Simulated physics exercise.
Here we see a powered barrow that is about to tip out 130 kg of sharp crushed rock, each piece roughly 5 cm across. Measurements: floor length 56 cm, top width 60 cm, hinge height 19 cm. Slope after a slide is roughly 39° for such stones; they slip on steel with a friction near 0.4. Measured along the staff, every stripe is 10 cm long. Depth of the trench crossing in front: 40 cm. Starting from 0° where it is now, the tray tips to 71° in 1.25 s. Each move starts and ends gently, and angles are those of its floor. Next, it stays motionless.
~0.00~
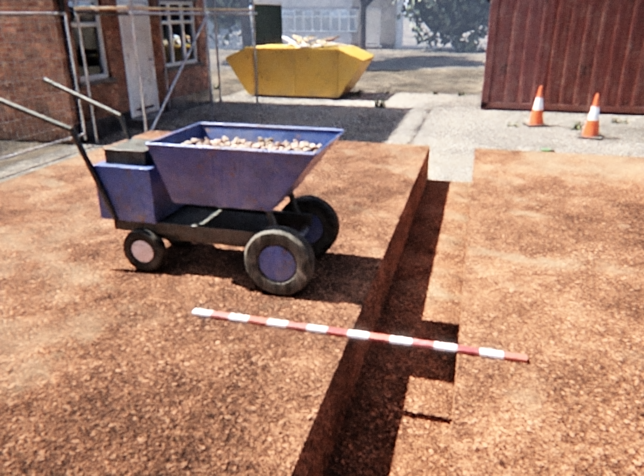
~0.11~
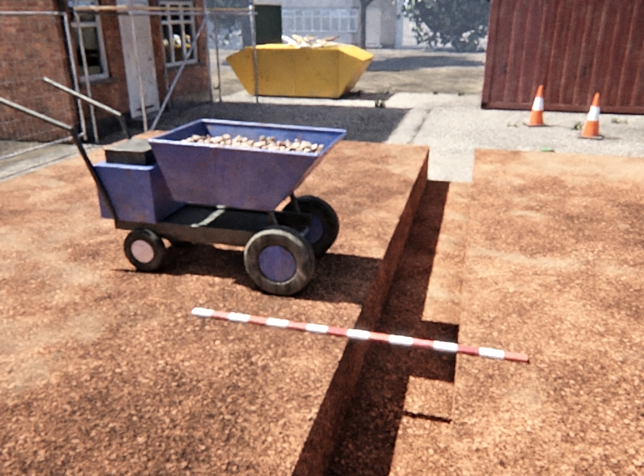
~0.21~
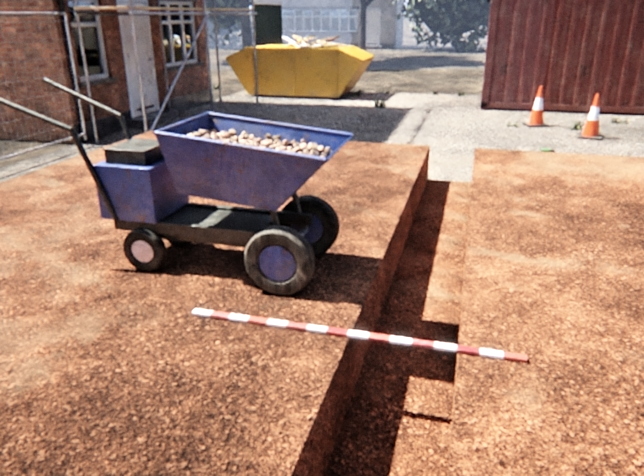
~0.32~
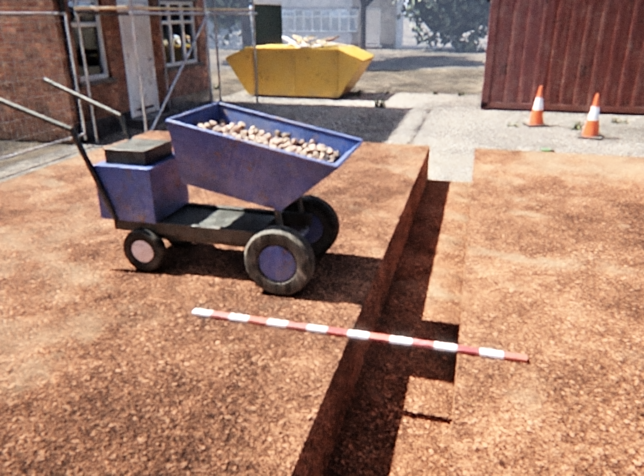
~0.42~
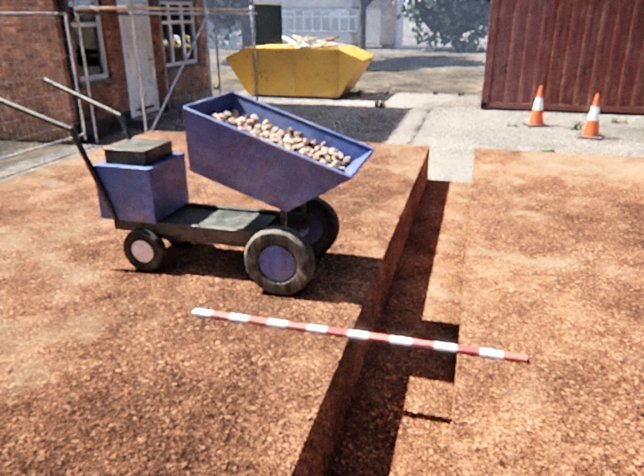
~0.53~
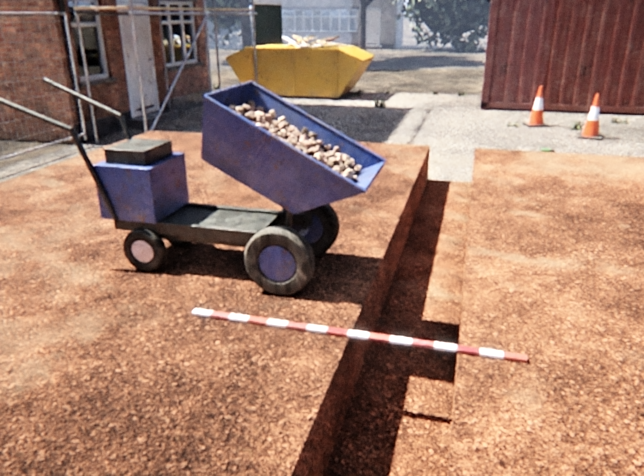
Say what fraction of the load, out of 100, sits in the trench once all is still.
About 91 out of 100.
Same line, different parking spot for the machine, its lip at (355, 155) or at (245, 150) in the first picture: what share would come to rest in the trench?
Near 55 and near 60 percent.
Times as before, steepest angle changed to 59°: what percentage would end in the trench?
In that case around 30 percent.
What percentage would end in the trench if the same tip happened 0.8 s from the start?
In that case some 85 per cent.
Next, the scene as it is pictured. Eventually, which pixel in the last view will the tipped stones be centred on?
(426, 338).
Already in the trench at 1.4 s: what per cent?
By that point it's something like 25 in a hundred.
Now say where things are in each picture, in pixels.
Lip at (314, 155), floor tilted 0°, highest stones at (260, 145), in the first frame.
Lip at (317, 156), floor tilted 1°, highest stones at (233, 143); the stones move at 0.2 m/s on average, in the second frame.
The tray is at 5°, its lip at (326, 160); the top of the load is at (225, 138); the stones move at 0.4 m/s on average, in the third frame.
Lip at (337, 167), floor tilted 11°, highest stones at (224, 128); the stones move at 0.6 m/s on average, in the fourth frame.
The tray is at 19°, its lip at (351, 178); the top of the load is at (229, 118); the stones move at 0.7 m/s on average, in the fifth frame.
Lip at (365, 191), floor tilted 27°, highest stones at (244, 110); the stones move at 0.8 m/s on average, in the sixth frame.
After 0.9 s the floor is at 60°; 100 % in the tray; the foremost stones are at (394, 232).
After 1.4 s the floor is at 71°; 77 % in the tray, 23 % in the trench; the foremost stones are at (458, 312).
After 1.7 s the floor is at 71°; 43 % in the tray, 55 % in the trench, 2 % past the trench; the foremost stones are at (516, 297).
After 3.7 s the floor is at 71°; 6 % in the tray, 91 % in the trench, 3 % past the trench; the foremost stones are at (530, 298).
